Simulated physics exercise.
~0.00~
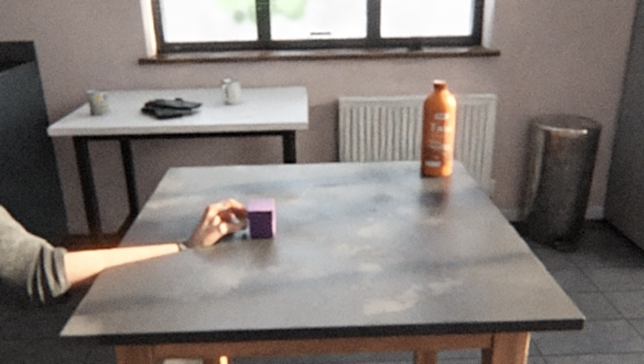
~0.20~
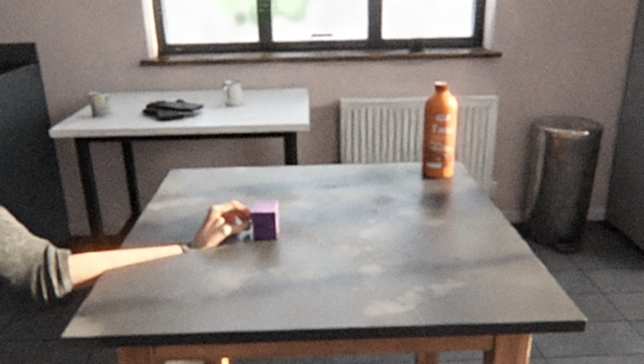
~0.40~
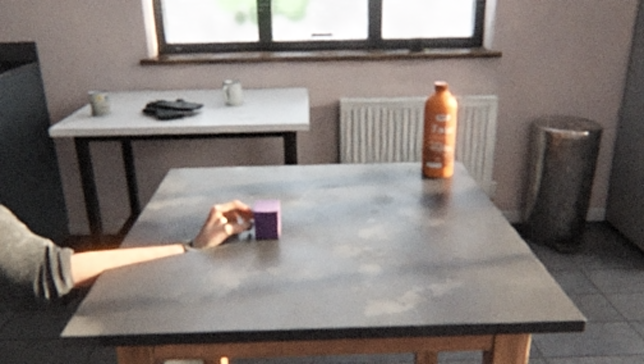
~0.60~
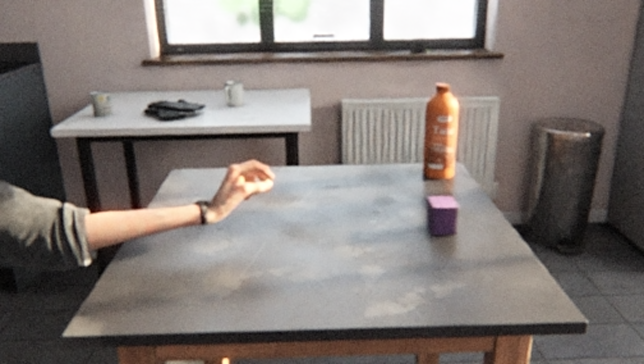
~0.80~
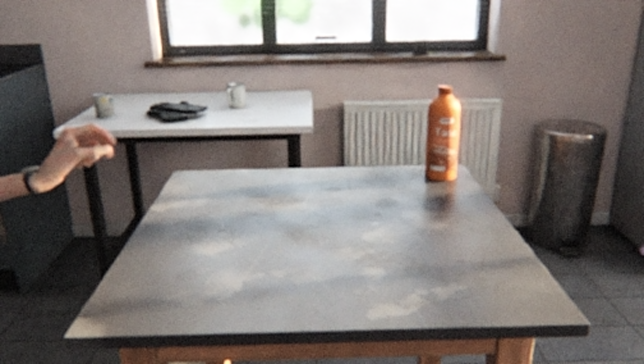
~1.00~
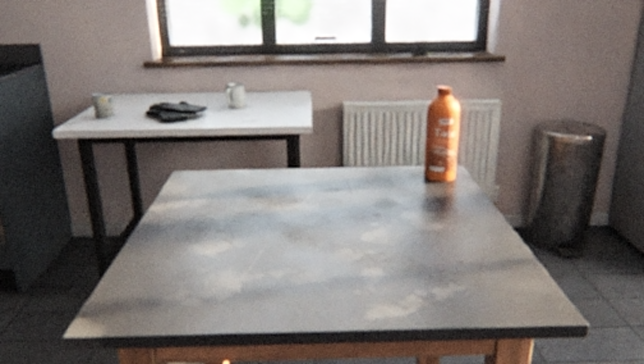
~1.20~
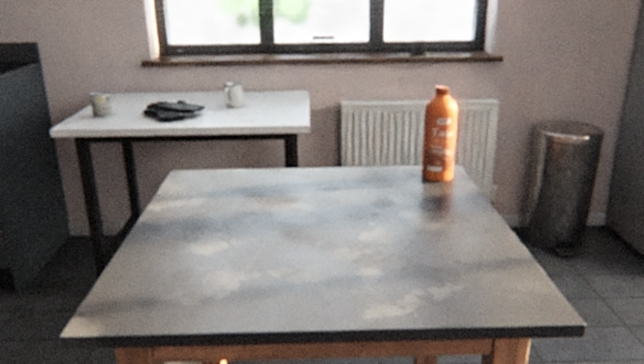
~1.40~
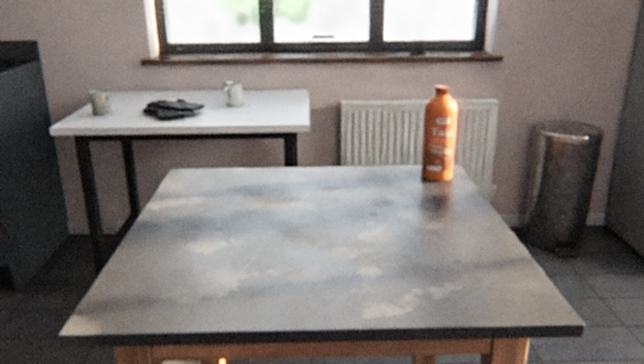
The clip shows a hand beside a purple block on a grey table, with an orange bottle near the far edge; the hand sends the block sliding right and withdraws left, and the block leaves the table, while the bottle remains standing.
